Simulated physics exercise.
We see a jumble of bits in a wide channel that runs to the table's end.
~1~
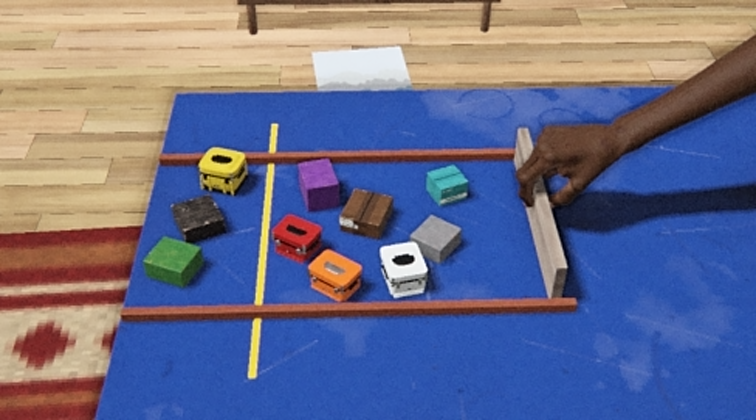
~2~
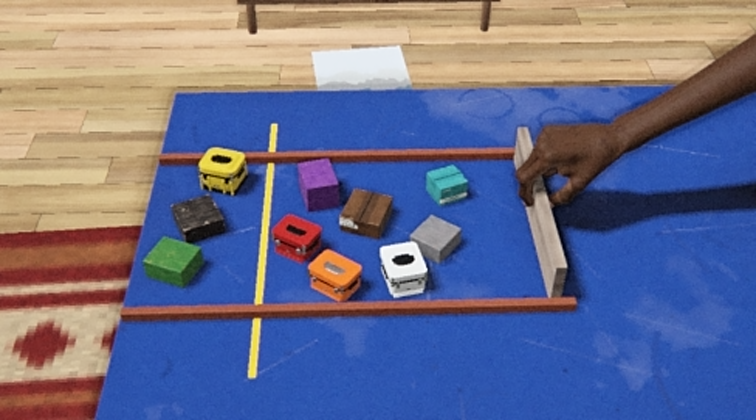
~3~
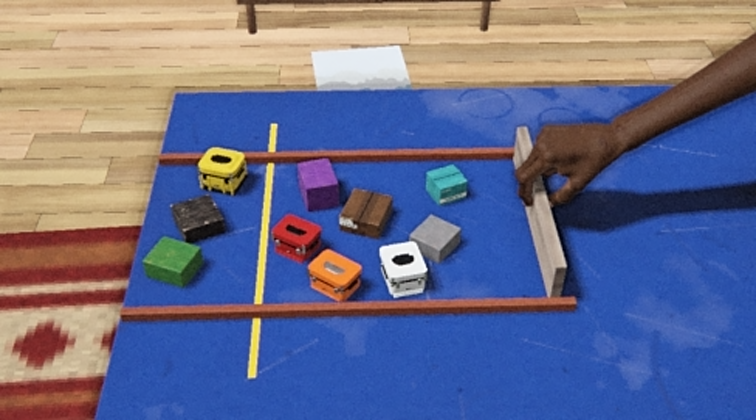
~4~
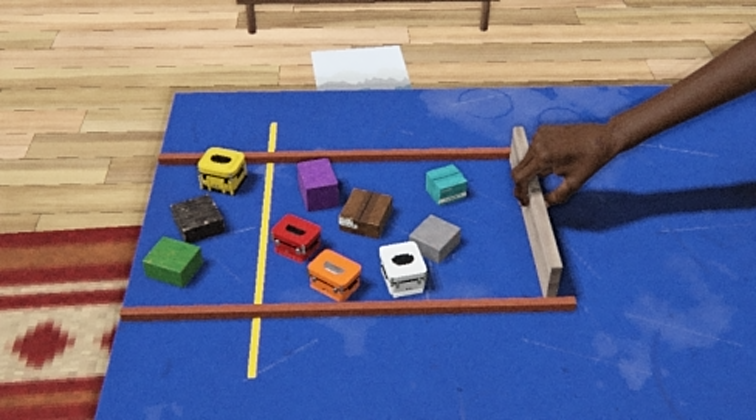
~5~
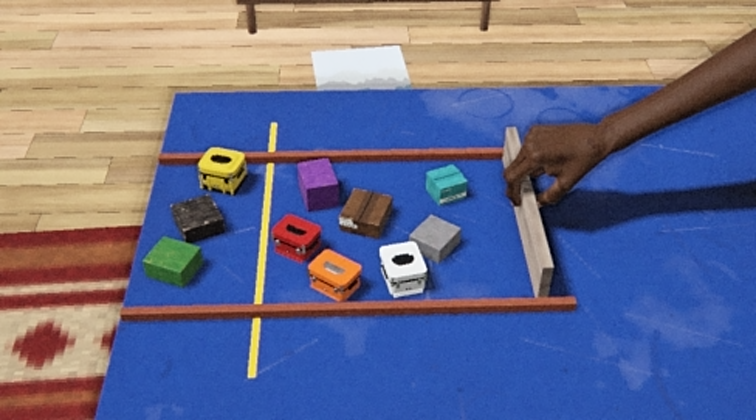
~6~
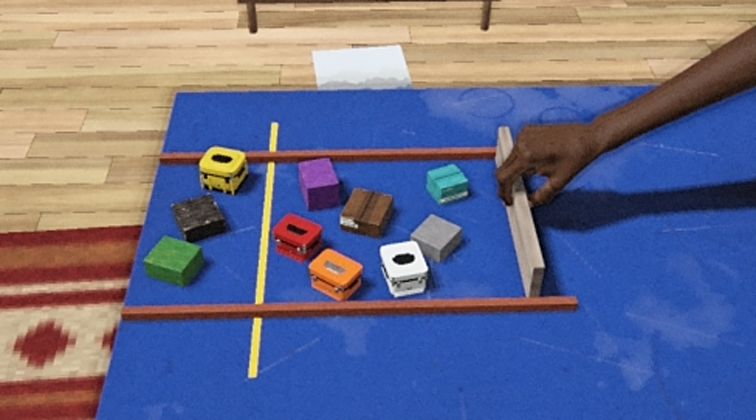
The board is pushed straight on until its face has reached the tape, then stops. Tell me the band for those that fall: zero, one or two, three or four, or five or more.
The number that fall off is zero.
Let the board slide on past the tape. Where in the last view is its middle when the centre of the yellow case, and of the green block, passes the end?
Near (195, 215) and (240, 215).
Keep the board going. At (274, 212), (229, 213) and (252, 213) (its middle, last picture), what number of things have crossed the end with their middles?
In that order 0, 1 and 0.
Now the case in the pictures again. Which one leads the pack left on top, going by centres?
It is the green block.
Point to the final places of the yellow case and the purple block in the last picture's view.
Near (196, 169) and (224, 188).
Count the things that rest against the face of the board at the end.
In contact: 4.
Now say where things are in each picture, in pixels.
The first picture shows green block (174, 262); black block (199, 219); yellow case (223, 171); board (538, 208); tape (265, 231).
The second picture shows black block (198, 219); white case (403, 270).
The third picture shows yellow case (223, 171); orange case (335, 277).
The fourth picture shows green block (173, 262); purple block (318, 185).
The fifth picture shows black block (198, 219); grey block (435, 239).
The sixth picture shows green block (174, 261); black block (199, 218); yellow case (224, 170); board (517, 207); tape (265, 230).
Early on, none off yet; green block at rest near (174, 261); black block at rest near (199, 218); yellow case at rest near (224, 170).
Finally, the number that fall off is zero.
